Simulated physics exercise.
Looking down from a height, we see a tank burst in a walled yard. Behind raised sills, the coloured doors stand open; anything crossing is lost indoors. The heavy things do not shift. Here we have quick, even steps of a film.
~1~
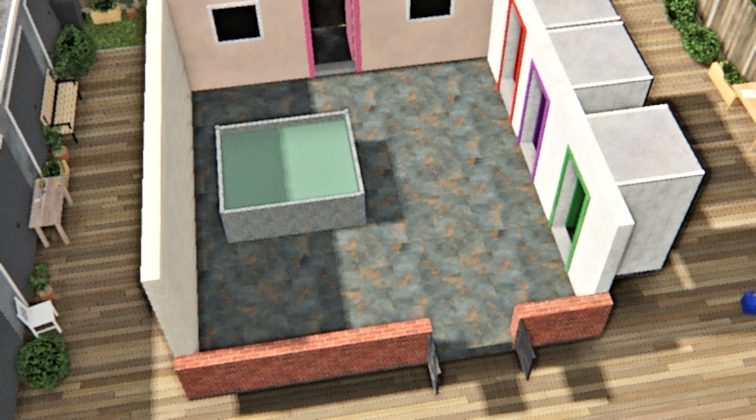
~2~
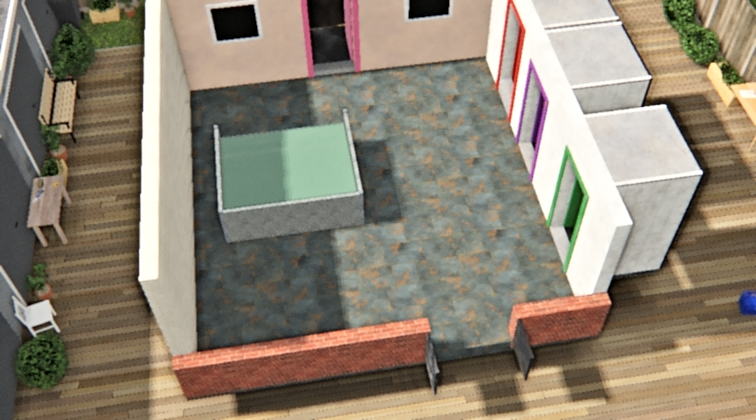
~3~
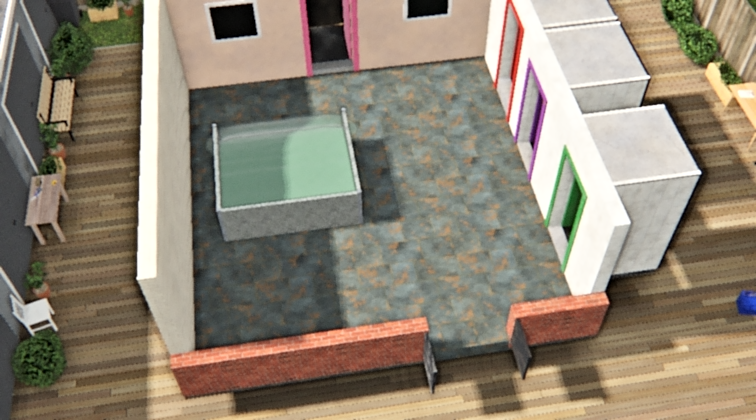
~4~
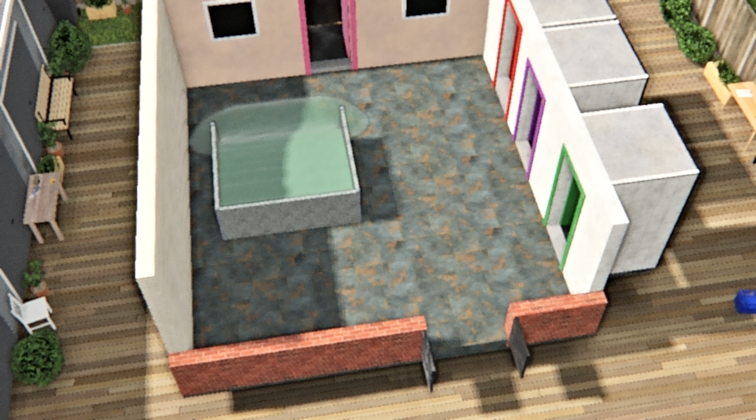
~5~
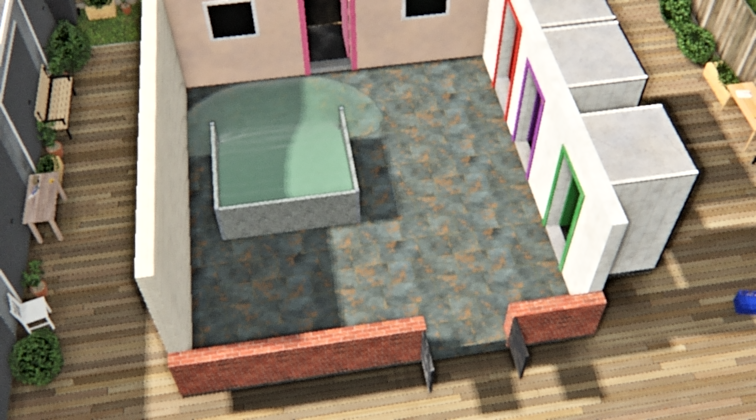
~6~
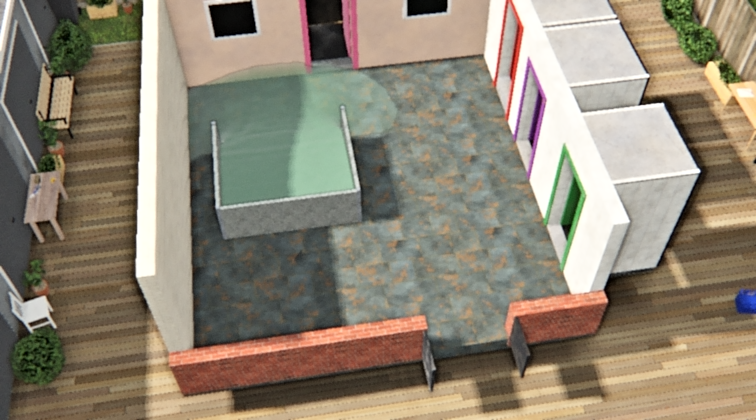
Green water pouring out through the open far side of a tank and spreading across the walled yard's floor toward the back wall.
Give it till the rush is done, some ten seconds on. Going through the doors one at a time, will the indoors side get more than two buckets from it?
Purple door: More than two buckets; green door: More than two buckets; pink door: More than two buckets; red door: Two buckets at most.
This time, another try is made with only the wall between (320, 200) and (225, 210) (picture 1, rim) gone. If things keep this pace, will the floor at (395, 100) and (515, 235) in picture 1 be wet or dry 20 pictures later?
First place still bare, second place drenched.
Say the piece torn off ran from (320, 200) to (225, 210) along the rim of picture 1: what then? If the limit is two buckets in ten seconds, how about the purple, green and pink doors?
The purple door tops the limit, the green door tops the limit and the pink door falls short.
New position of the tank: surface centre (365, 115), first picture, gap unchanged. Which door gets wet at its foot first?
Door marked pink.
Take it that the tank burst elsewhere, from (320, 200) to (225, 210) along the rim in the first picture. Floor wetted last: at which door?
Answer - the pink door.
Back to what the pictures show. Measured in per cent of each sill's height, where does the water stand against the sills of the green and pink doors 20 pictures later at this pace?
I'd say around 0 and 180 in a hundred.
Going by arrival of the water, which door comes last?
It's the door marked green.
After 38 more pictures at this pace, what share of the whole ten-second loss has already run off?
Near 55 in a hundred.
A moment on, water covers 25 % of the floor; the purple door not reached, the green door not reached, the pink door far over two buckets in, the red door not reached.
Next, water covers 25 % of the floor; the purple door not reached, the green door not reached, the pink door far over two buckets in, the red door not reached.
Then, water covers 45 % of the floor; the purple door wet at the sill, nothing in, the green door not reached, the pink door far over two buckets in, the red door wet at the sill, nothing in.
Later, water covers 80 % of the floor; the purple door over two buckets in, the green door wet at the sill, nothing in, the pink door far over two buckets in, the red door wet at the sill, nothing in.
In the end, water covers 100 % of the floor; the purple door over two buckets in, the green door over two buckets in, the pink door far over two buckets in, the red door wet at the sill, nothing in.
